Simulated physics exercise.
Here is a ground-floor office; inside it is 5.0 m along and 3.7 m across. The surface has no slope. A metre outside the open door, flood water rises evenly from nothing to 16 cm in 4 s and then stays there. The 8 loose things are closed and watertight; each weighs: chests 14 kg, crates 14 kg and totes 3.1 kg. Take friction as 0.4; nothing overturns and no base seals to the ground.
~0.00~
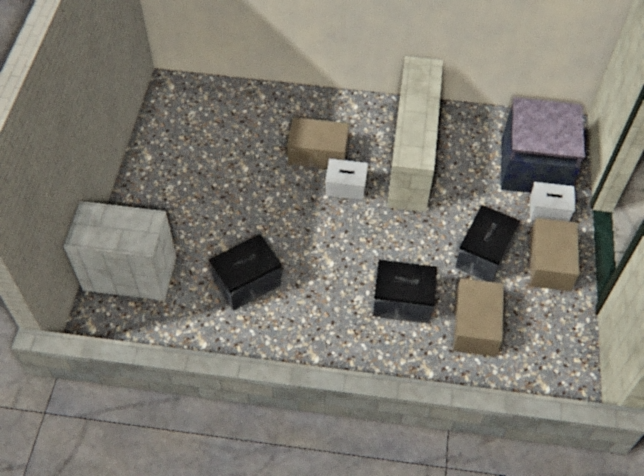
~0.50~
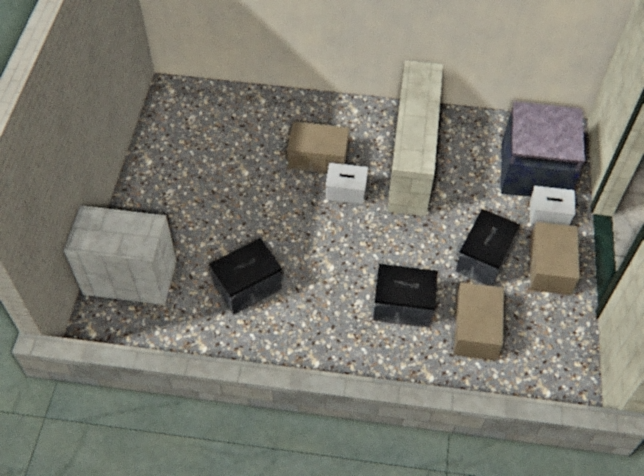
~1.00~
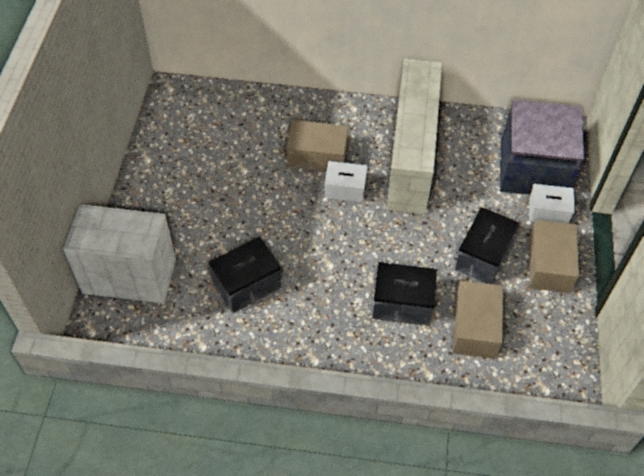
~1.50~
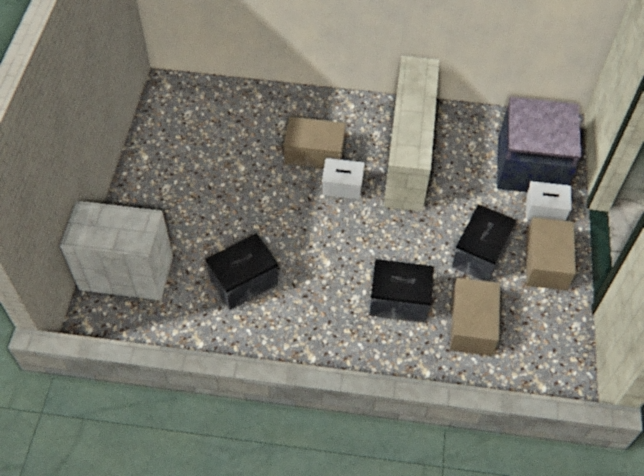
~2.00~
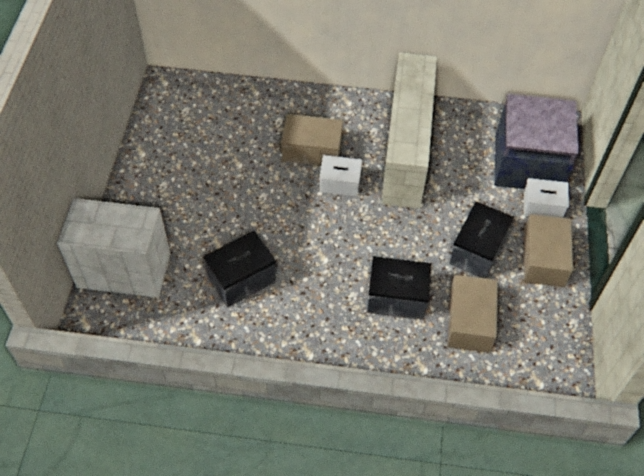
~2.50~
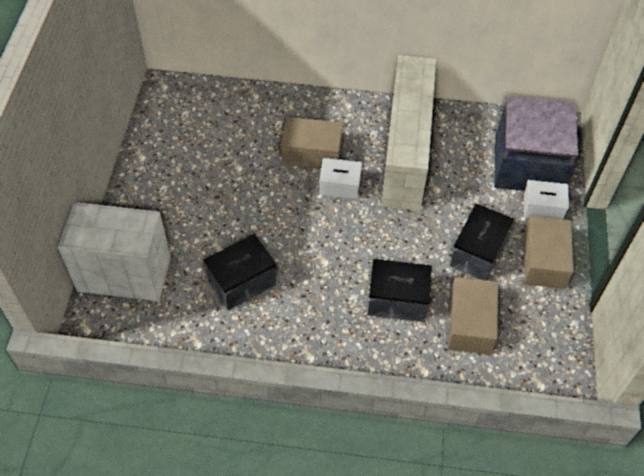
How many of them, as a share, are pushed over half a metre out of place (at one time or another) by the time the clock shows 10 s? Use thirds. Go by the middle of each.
That comes to from one to two thirds.
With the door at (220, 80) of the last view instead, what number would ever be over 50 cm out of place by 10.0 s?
Then 1.
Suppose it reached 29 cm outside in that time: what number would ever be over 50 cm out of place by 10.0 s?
Then 6.
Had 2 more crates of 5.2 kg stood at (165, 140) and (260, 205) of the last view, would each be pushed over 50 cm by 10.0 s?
In turn: Under, more.
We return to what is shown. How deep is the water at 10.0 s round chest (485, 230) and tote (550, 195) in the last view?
Roughly 4 and 9 cm.
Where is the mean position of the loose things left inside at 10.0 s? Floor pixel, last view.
Near (318, 237).
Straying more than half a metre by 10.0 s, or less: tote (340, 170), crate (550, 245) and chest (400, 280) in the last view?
In that order: Short of it, over, more.
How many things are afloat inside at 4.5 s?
1 of them.
After 3.5 s 0 of 8 are over 50 cm from their spots; 0 afloat.
After 4.5 s 0 of 8 are over 50 cm from their spots; 1 afloat.
After 7.0 s 3 of 8 are over 50 cm from their spots; 2 afloat.
After 10.0 s 5 of 8 are over 50 cm from their spots, and 5 have been at some point; 3 afloat.
